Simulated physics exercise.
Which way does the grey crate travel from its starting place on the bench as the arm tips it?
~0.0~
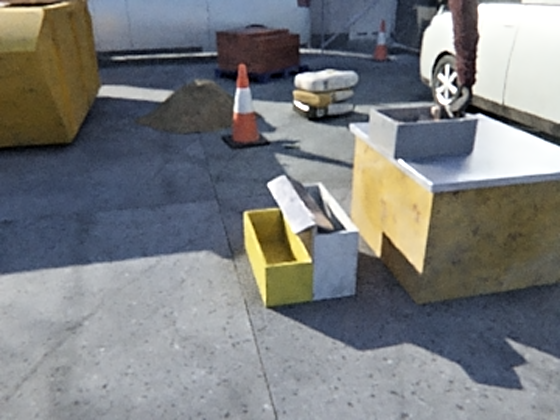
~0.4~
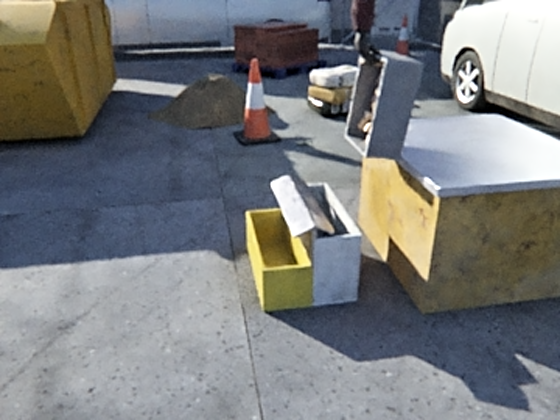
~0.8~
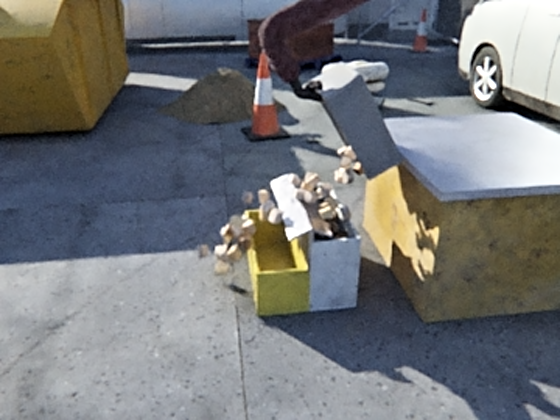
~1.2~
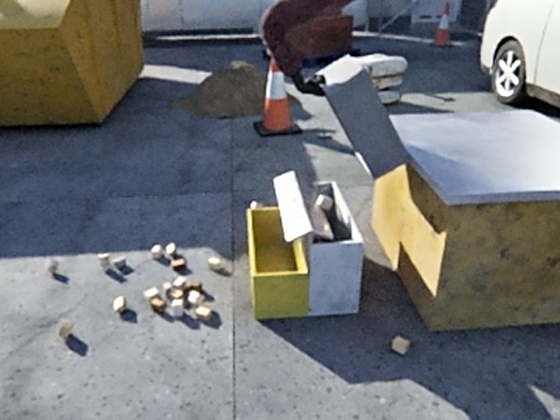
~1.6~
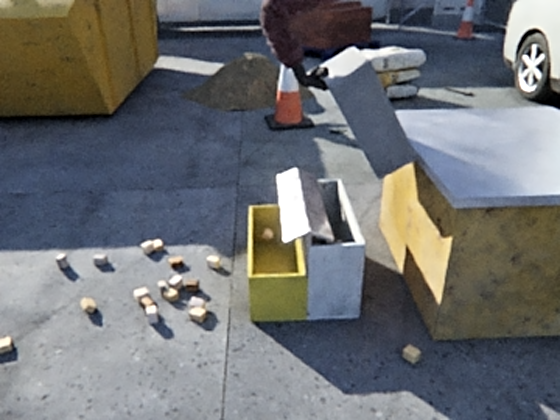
The grey crate moves to the left, out over the end of the bench.
